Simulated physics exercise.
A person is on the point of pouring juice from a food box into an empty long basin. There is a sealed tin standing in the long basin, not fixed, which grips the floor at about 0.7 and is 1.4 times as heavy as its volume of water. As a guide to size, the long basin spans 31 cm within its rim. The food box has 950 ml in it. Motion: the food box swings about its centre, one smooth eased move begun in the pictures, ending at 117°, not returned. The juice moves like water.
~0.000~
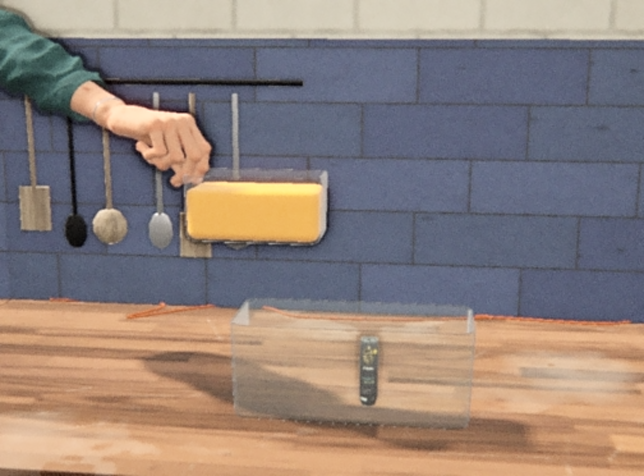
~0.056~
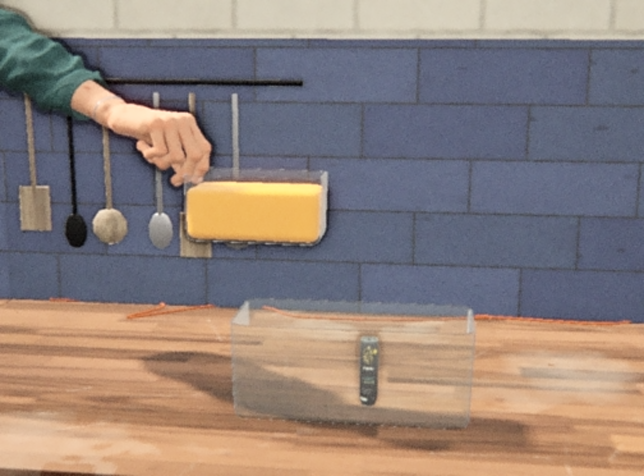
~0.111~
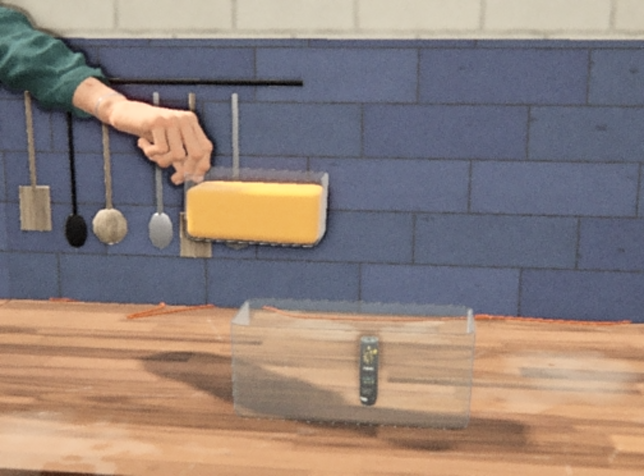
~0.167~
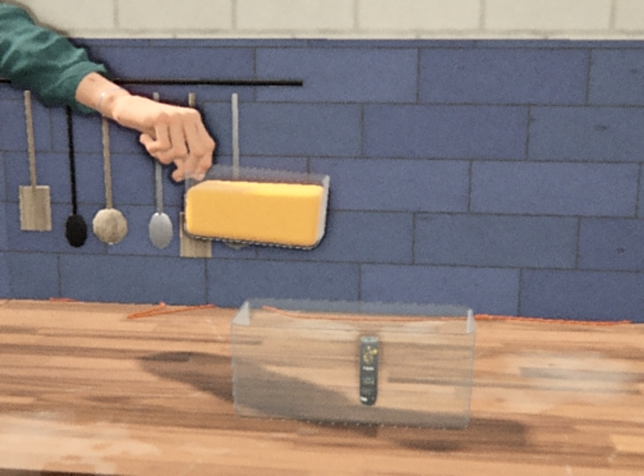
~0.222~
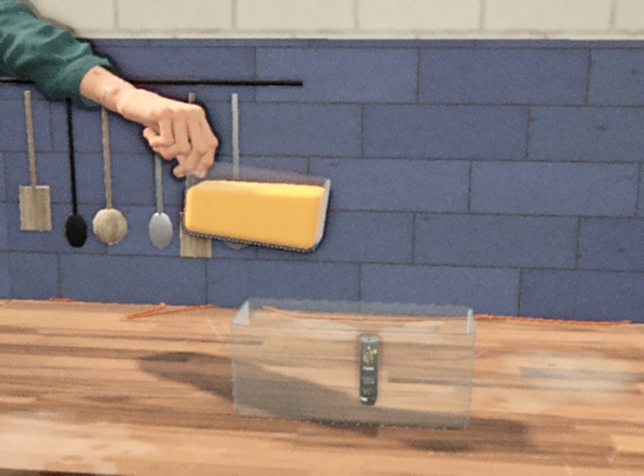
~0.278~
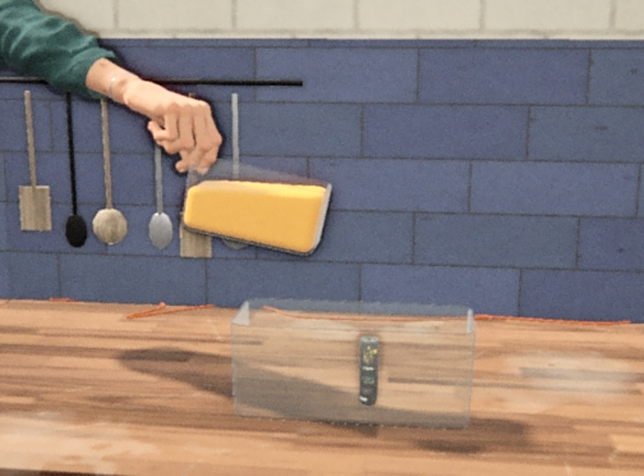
A hand slowly tilts a clear box of yellow juice rightward above an empty long basin.
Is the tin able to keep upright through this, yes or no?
Yes, it remains upright.
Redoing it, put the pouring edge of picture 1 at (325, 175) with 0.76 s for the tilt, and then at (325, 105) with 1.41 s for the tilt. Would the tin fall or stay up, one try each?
Run one: It tumbles. Run two: It does not tip.
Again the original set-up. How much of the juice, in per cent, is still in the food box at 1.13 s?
Roughly 7 percent remains.
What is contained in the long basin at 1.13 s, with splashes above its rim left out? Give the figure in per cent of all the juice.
Around 82 per cent of the whole.
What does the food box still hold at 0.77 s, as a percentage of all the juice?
Remaining: Near 44 % of the total.
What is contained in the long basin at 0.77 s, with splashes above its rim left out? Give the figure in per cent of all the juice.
About 18 per cent.
By 0.77 s the tilt is 67° and 44 per cent is still to pour; the tin stands where it began.
By 1.13 s the tilt is 106° and 7 per cent is still to pour; the tin stands where it began.
By 1.50 s the tilt is 117° and 0 per cent is still to pour; the tin stands where it began.
By 1.91 s the tilt is 117° and 0 per cent is still to pour; the tin stands where it began.
At rest the tin stands where it began.
